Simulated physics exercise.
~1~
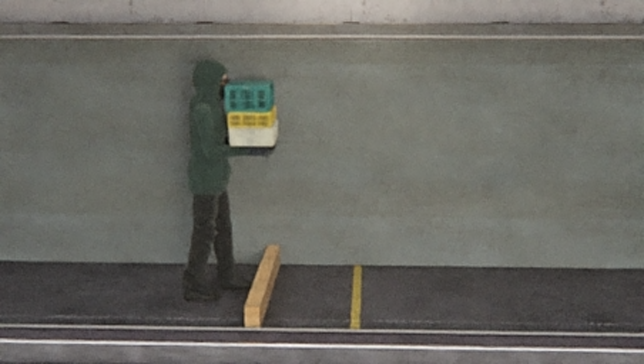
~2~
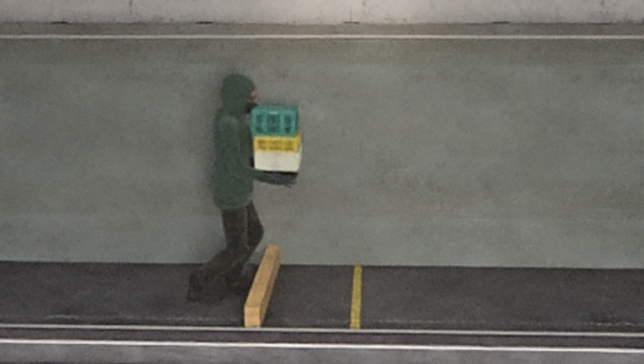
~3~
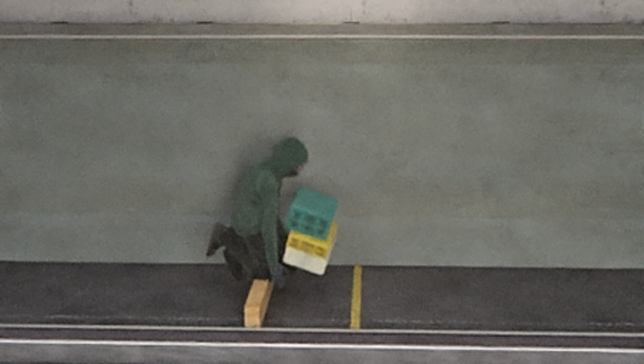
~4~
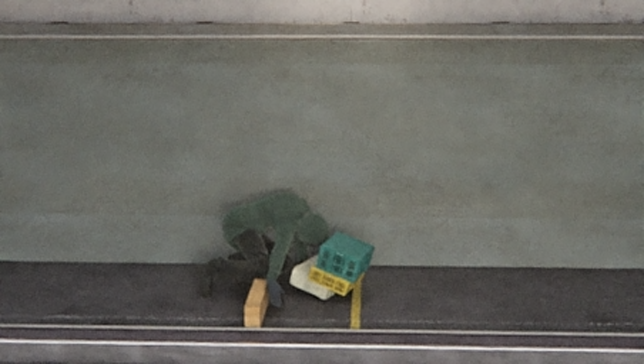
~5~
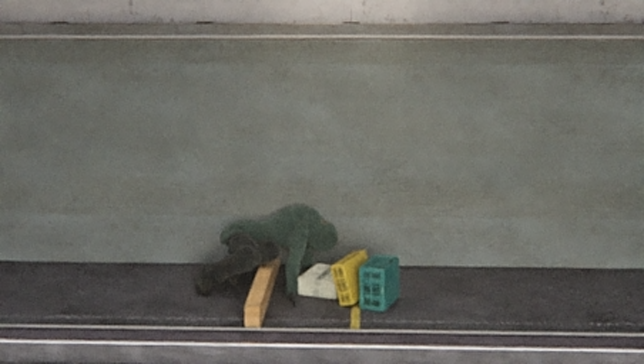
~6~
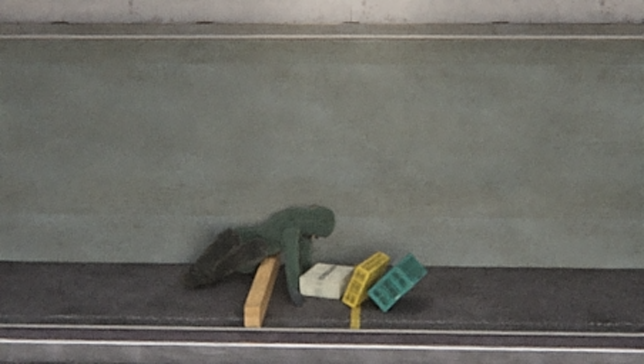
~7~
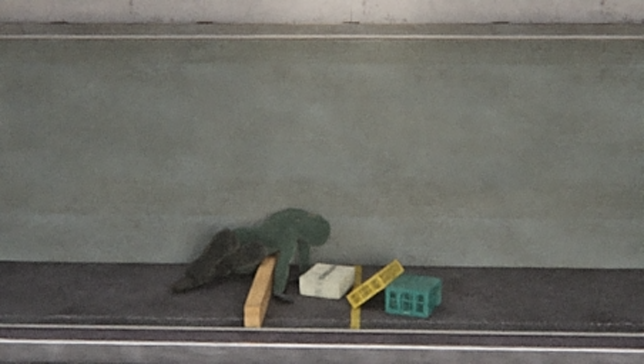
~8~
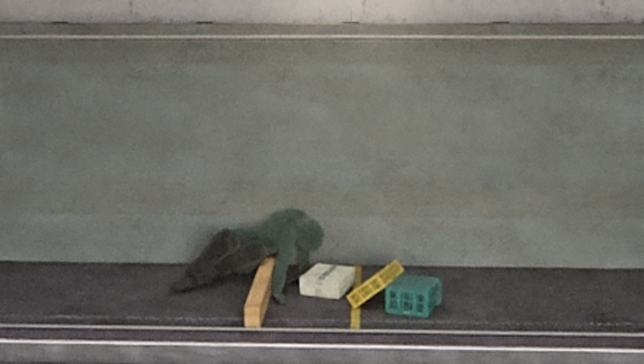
The clip opens with a hooded figure in dark green standing on a dark floor, holding a teal crate, a yellow crate and a white parcel stacked in both arms, with a wooden beam and a yellow line to the right. The figure tips right, knees buckling, and sinks toward the floor as the stack tilts forward. The load drops near the line and comes apart, the two crates tumbling rightward. The figure slumps over the beam. Finally, the parcel and the figure's head rest short of the line, while the tilted yellow crate and overturned teal crate lie across and beyond it.
